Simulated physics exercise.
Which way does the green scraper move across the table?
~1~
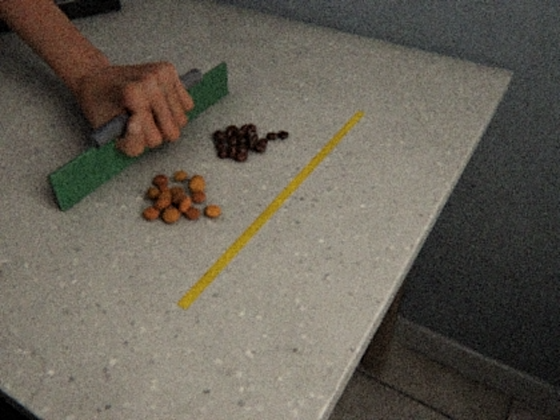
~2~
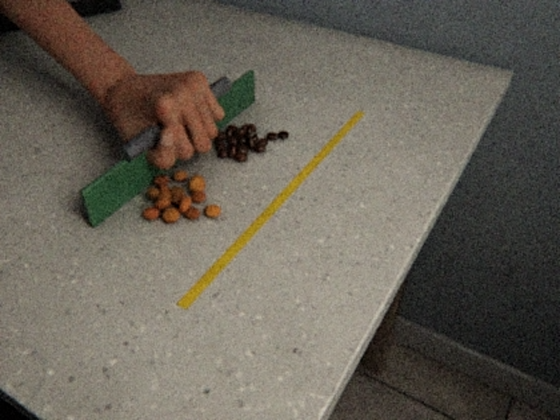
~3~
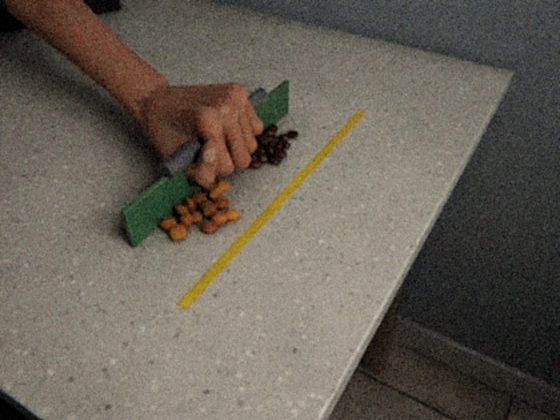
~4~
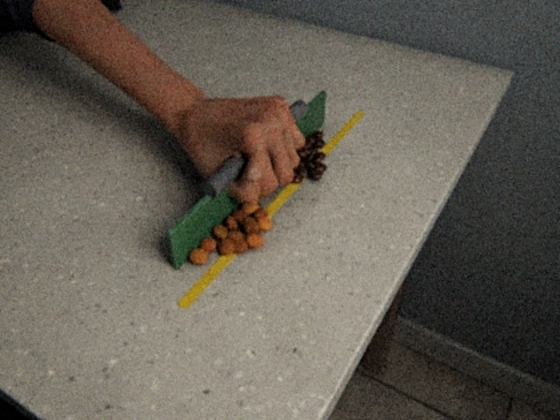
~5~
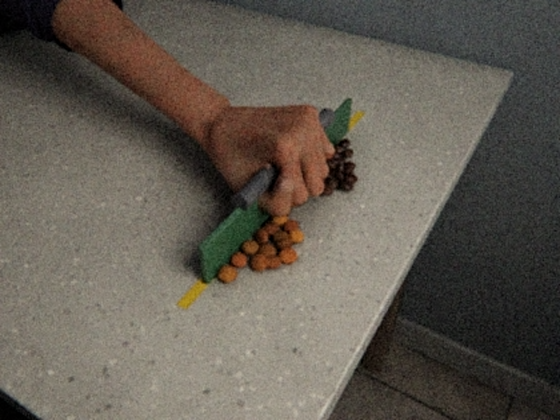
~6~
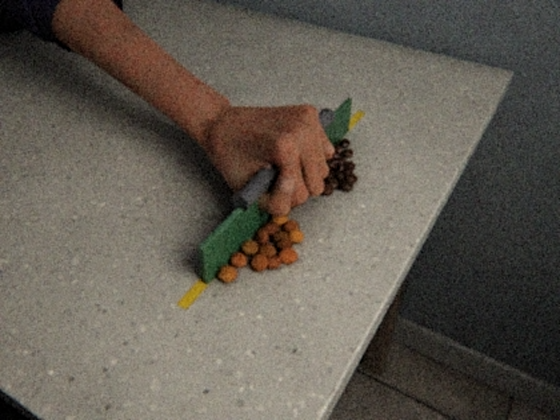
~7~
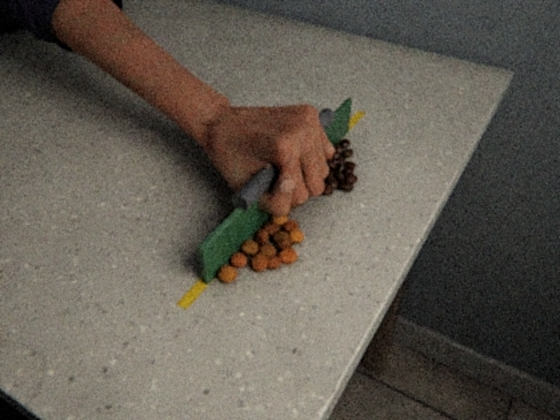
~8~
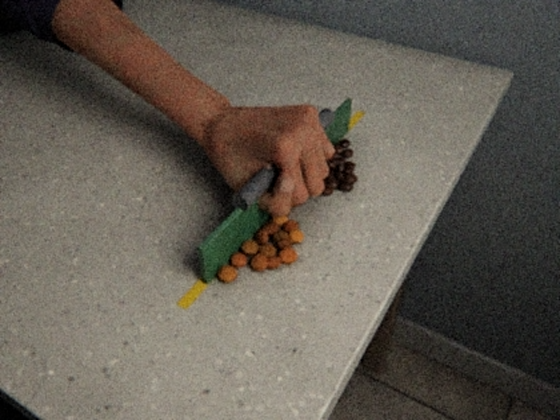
The green scraper moves to the right, as the viewer sees it.
A hand pushes two small piles across a table with a green scraper, stopping at yellow tape.
